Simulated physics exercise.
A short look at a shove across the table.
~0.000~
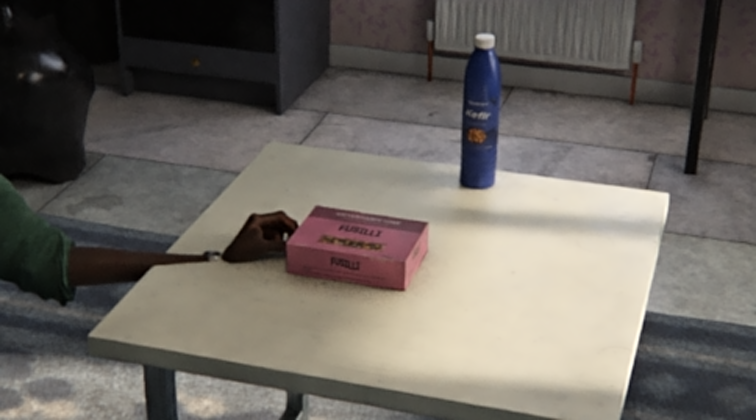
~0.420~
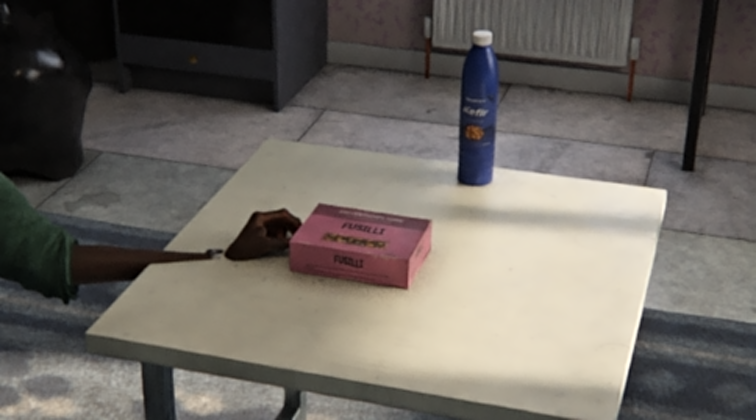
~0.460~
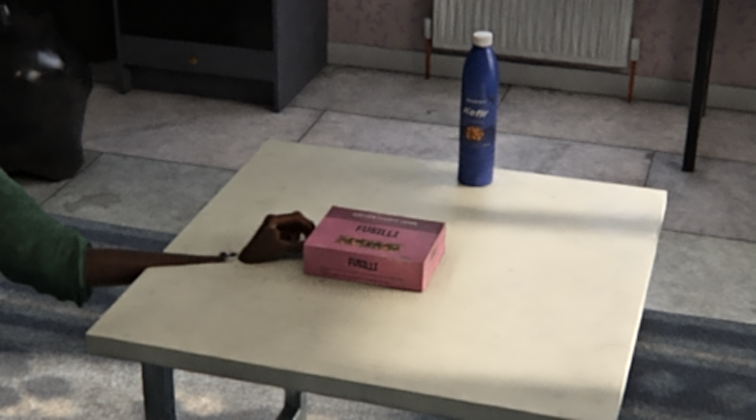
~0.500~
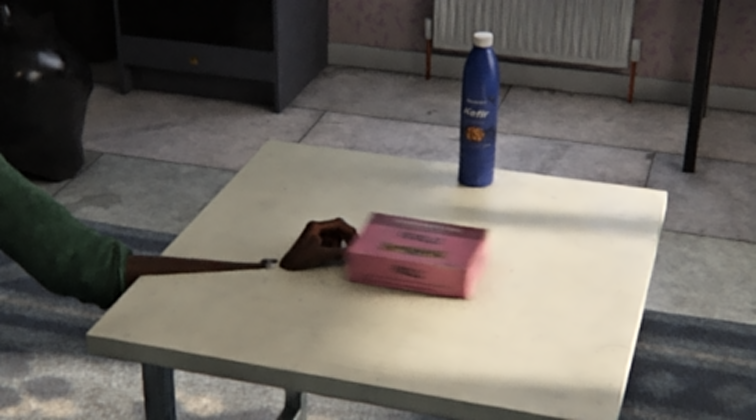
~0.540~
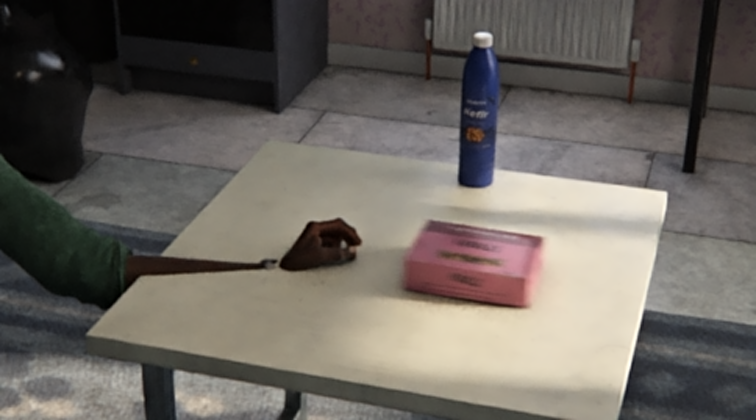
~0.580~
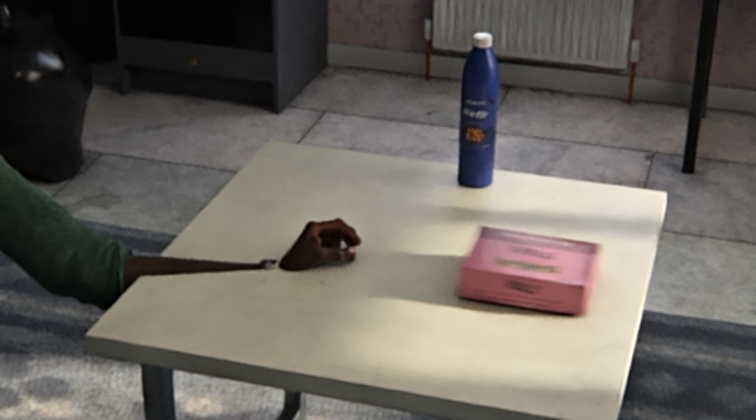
At first, a hand rests against the left side of a pink packet labelled fusilli on a pale table, with a blue bottle standing behind. The hand pushes the packet to the right, then stays still as the packet slides away from it across the tabletop, nearer the right edge.
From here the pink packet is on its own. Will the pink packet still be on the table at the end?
The pink packet drops to the floor.
After 0.88 s, pink packet now off the table.
After 1.08 s, things are still on the move.
By the end (1.3 s), off the table, pink packet.
